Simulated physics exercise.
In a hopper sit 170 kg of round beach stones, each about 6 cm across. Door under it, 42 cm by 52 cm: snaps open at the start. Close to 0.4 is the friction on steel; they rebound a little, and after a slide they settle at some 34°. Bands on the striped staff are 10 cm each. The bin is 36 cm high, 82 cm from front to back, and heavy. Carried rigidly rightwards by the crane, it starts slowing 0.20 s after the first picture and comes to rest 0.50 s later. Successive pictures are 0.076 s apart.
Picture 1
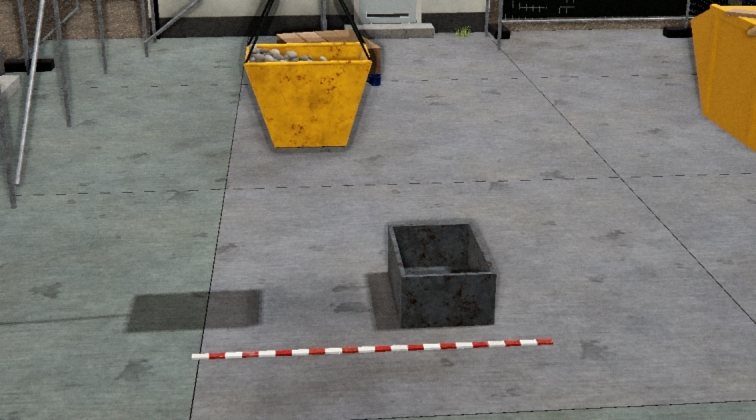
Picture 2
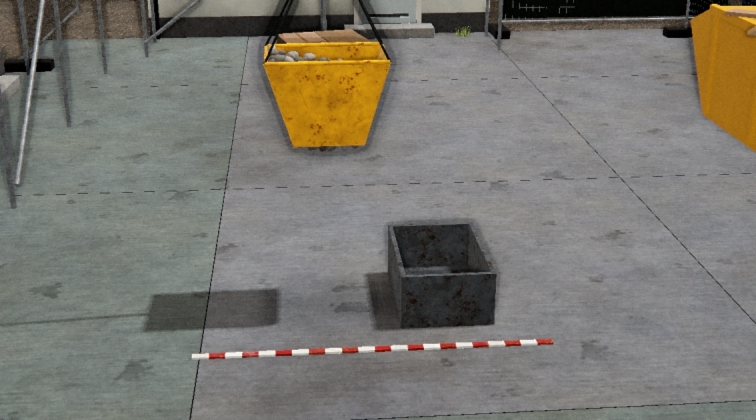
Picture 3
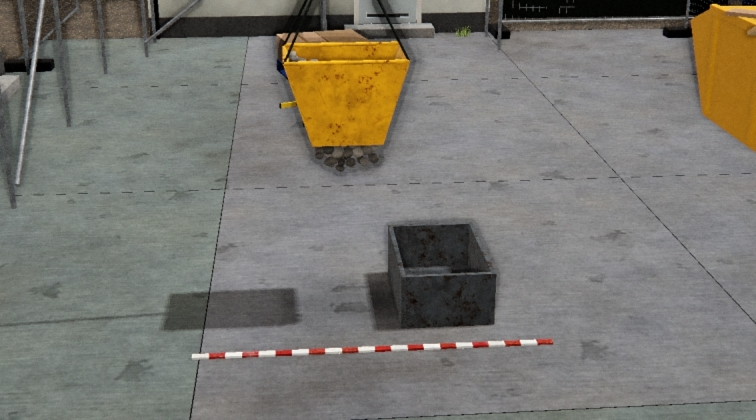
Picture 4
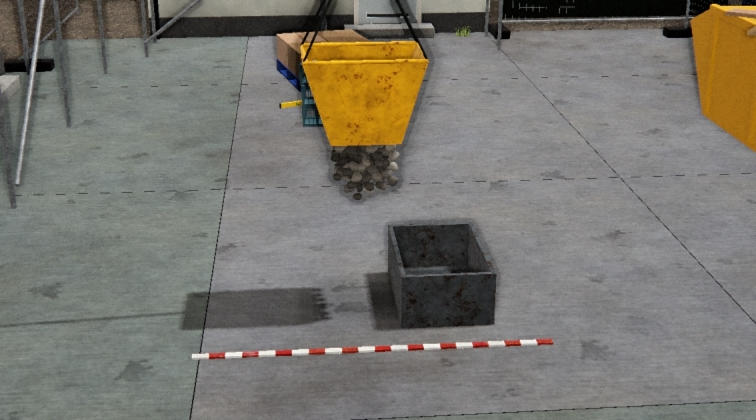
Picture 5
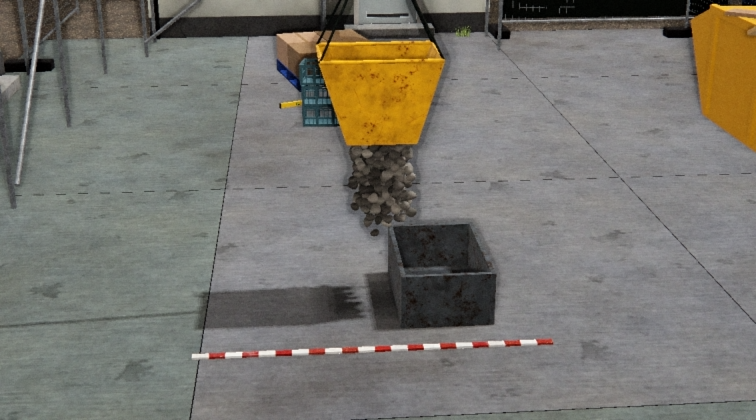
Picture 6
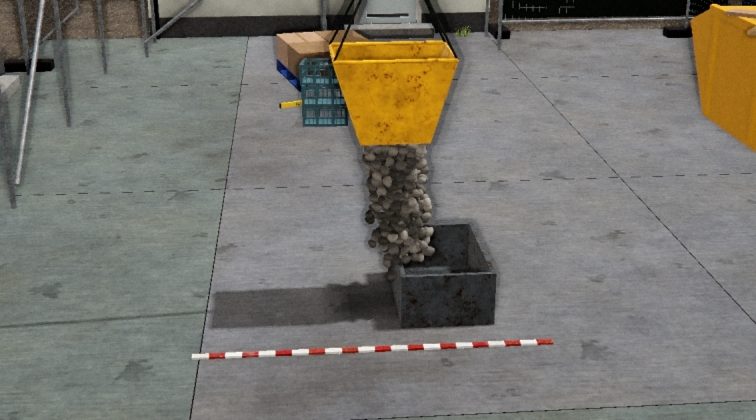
To begin with, a yellow hopper of rounded stones hangs from dark cables above a paved yard, left of an open dark bin. It glides rightwards as stones begin dropping from its underside. The falling stream then lengthens downwards, until its lower end reaches the bin's left side.
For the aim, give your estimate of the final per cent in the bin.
My estimate is 92 per cent.
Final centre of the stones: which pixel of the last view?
Their centre ends up around (439, 275).
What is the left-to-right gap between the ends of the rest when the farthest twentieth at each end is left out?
Spread, left to right, approx 70 cm.
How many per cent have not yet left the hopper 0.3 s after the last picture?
Around 0 per cent is yet inside.
Then, 0.3 s after the last picture, 0 % in the hopper, 8 % falling or lying left of the bin, 92 % falling or lying in the bin; the stones farthest right are at (472, 263).
Then, 0.7 s after the last picture, 0 % in the hopper, 8 % falling or lying left of the bin, 92 % falling or lying in the bin; the stones farthest right are at (472, 264).
Then, 1.3 s after the last picture, 0 % in the hopper, 8 % falling or lying left of the bin, 92 % falling or lying in the bin; the stones farthest right are at (472, 264).
Then, 2.2 s after the last picture, 0 % in the hopper, 8 % falling or lying left of the bin, 92 % falling or lying in the bin; the stones farthest right are at (472, 264).
Then, 4.1 s after the last picture, 0 % in the hopper, 8 % left of the bin, 92 % in the bin; the stones farthest right are at (472, 264).
